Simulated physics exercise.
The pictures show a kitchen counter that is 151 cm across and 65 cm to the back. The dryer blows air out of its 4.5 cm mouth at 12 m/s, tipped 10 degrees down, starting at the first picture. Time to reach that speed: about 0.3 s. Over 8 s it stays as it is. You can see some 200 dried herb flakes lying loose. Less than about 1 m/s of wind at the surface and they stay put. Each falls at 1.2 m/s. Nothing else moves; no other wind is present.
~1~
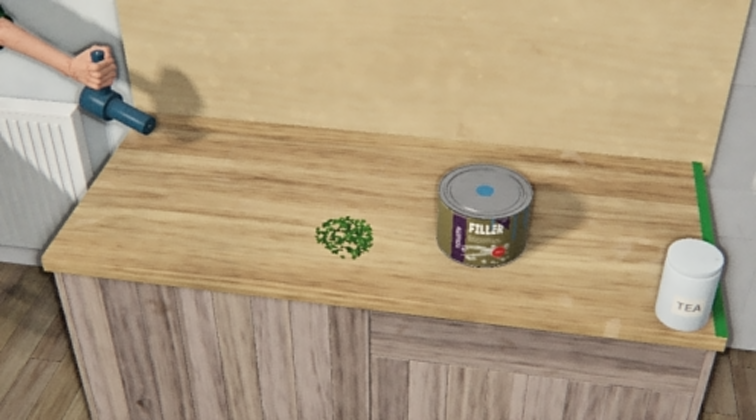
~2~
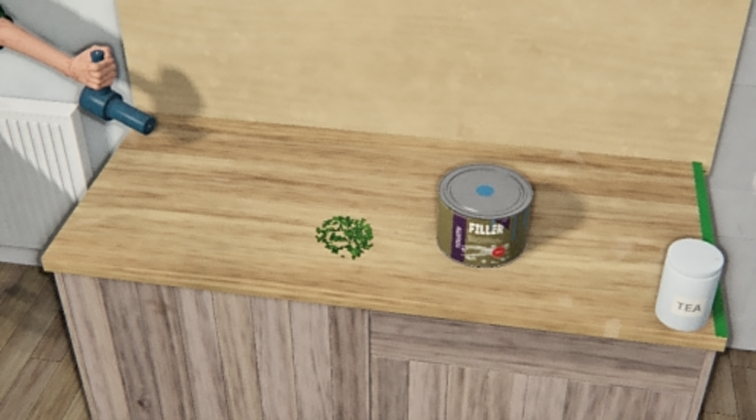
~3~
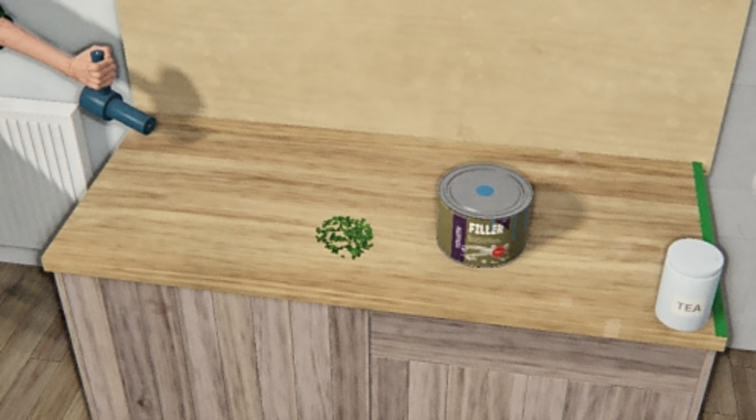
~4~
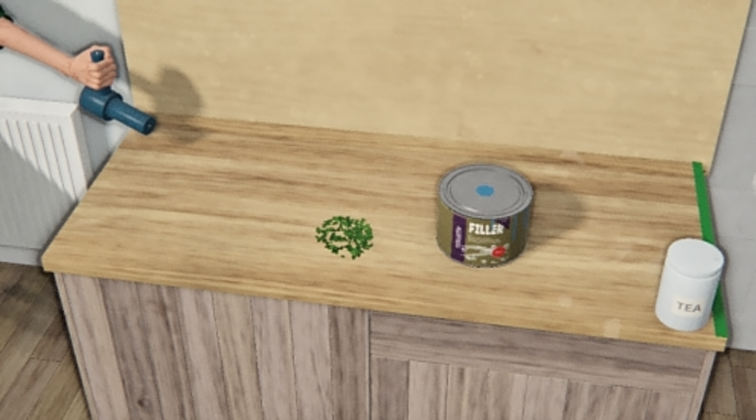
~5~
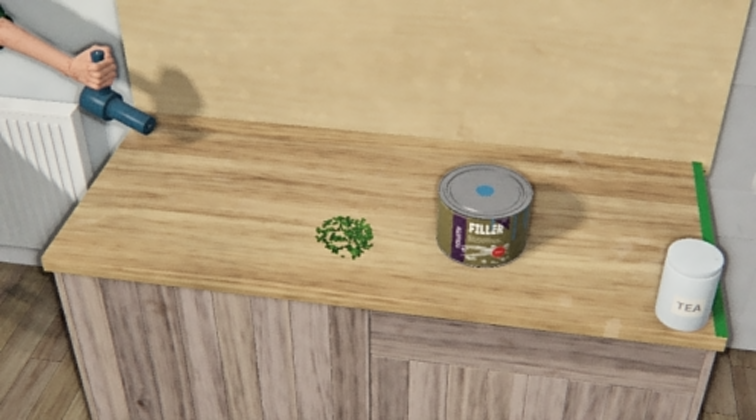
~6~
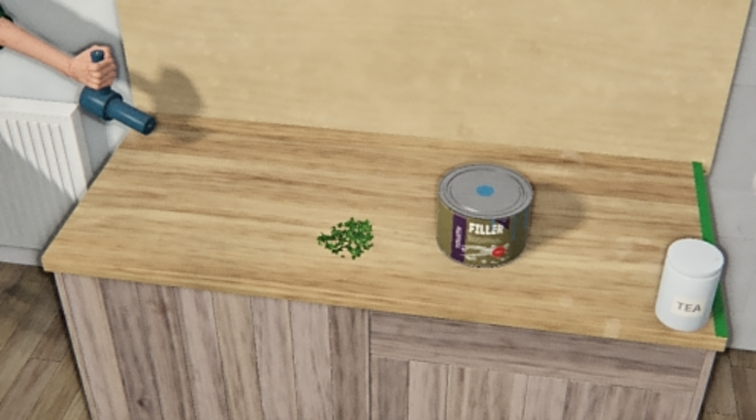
A wooden kitchen counter against a pale wood-panelled wall is seen from above and in front by a still camera. A hand at the upper left holds a dark blue dryer pointing right, green flakes lie near the middle, a large tin of filler stands right of them, and a white tea jar sits by a green edge. The flakes stay put at first, then some shift slightly rightward.
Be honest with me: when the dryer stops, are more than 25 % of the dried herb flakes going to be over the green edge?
No, they are not.
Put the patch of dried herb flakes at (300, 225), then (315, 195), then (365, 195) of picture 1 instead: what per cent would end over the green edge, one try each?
0 %, 60 %, 90 %.
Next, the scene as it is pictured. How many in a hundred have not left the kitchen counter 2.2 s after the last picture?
I'd put it near 0 per cent at that time.
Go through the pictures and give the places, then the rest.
In the first picture, the middle of the dried herb flakes is near (347, 237), none has stirred yet and the mouth of the dryer is at (150, 126).
In the second picture, the middle of the dried herb flakes is near (347, 235), none has stirred yet and the green edge is centred on (714, 241).
In the third picture, the middle of the dried herb flakes is near (347, 235), none has stirred yet, the top of a large tin is at (485, 190) and the top of a jar is at (696, 255).
In the fourth picture, the middle of the dried herb flakes is near (347, 235) and none has stirred yet.
In the fifth picture, the middle of the dried herb flakes is near (347, 235) and none has stirred yet.
In the sixth picture, the middle of the dried herb flakes is near (352, 238), the farthest in sight from the dryer is at (367, 249) and about 15 % have left their places.
Then, 1.2 s after the last picture, 0 % are over the green edge; 99 % have settled or left.
Then, 2.2 s after the last picture, 0 % are over the green edge; 100 % have settled or left.
Then, 4.1 s after the last picture, 0 % are over the green edge; 100 % have settled or left.
Then, 7.7 s after the last picture, at the end, 0 % are over the green edge.
